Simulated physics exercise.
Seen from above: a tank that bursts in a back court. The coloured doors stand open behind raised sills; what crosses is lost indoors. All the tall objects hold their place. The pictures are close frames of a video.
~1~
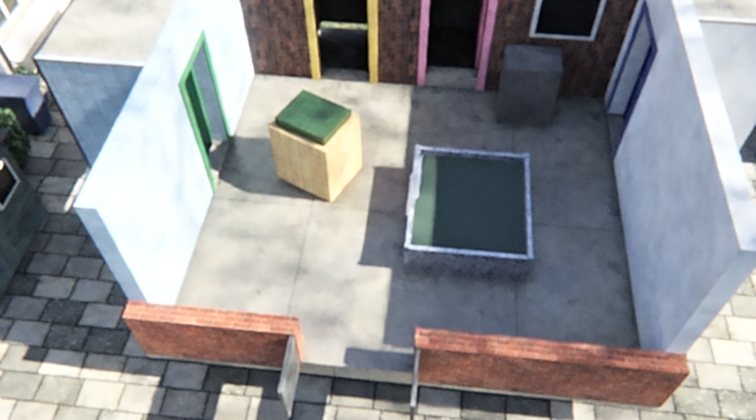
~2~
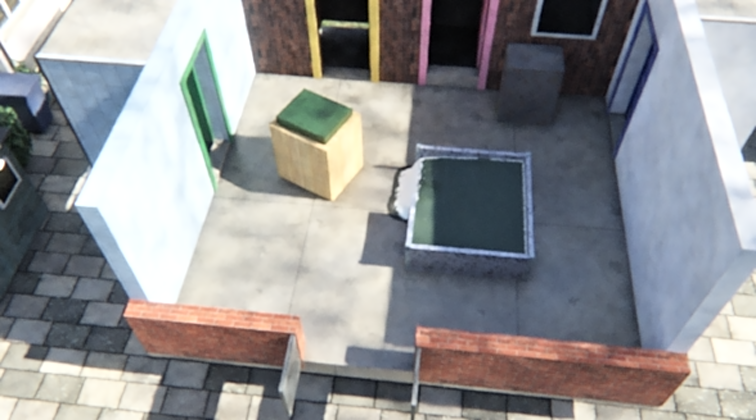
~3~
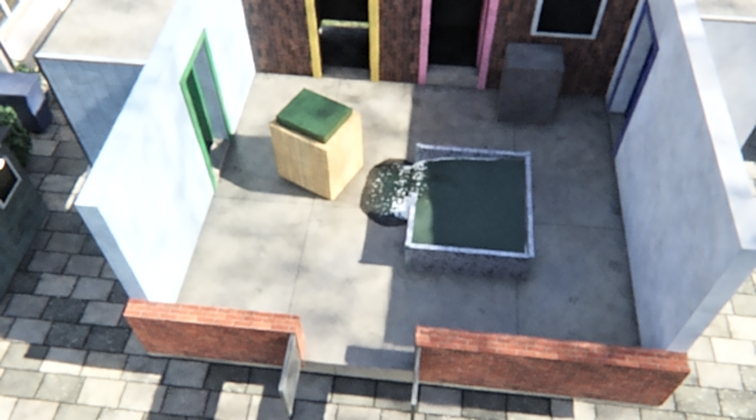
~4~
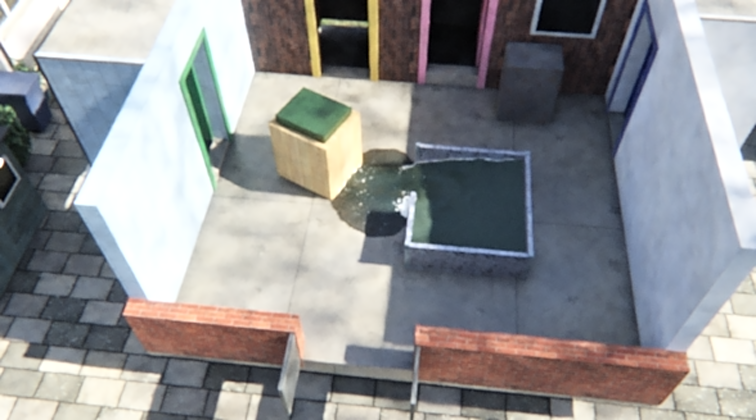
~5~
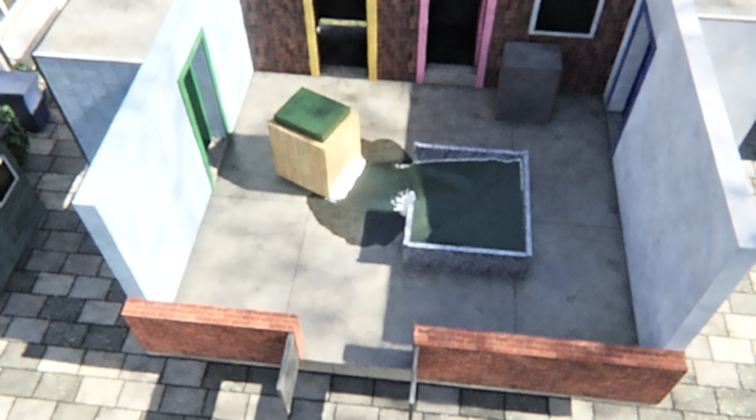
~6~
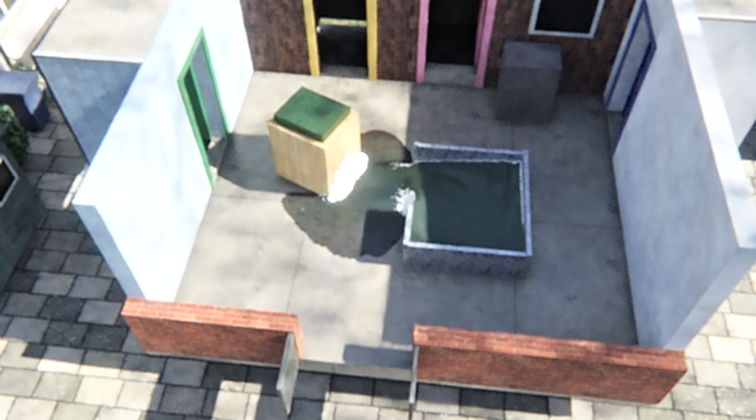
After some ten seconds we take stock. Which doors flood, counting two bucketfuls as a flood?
The yellow door lets in a lot; the green door admits no more than that; the blue door admits no more than that; the pink door admits no more than that.
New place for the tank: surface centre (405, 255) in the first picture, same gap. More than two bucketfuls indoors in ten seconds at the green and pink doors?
In short: Green lets more in; pink is under.
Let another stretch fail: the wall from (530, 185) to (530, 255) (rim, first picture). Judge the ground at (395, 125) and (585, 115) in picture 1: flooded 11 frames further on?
One after the other: Dry, under water.
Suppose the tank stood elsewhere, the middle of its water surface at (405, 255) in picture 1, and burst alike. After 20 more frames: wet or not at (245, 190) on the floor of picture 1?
At that place: Covered.
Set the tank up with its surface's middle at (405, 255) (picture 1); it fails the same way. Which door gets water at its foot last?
I say the door marked blue.
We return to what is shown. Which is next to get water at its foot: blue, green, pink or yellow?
The one in yellow.
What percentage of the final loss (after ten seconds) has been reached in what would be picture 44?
Close to 60 %.
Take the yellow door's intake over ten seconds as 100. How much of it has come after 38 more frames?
About 90 per cent.
A moment on, water covers 15 % of the floor; the yellow door not reached, the green door not reached, the blue door not reached, the pink door not reached.
Next, water covers 40 % of the floor; the yellow door under two buckets in, the green door not reached, the blue door not reached, the pink door not reached.
Then, water covers 45 % of the floor; the yellow door over two buckets in, the green door wet at the sill, nothing in, the blue door not reached, the pink door wet at the sill, nothing in.
Later, water covers 60 % of the floor; the yellow door over two buckets in, the green door wet at the sill, nothing in, the blue door not reached, the pink door wet at the sill, nothing in.
In the end, water covers 75 % of the floor; the yellow door over two buckets in, the green door under two buckets in, the blue door wet at the sill, nothing in, the pink door wet at the sill, nothing in.
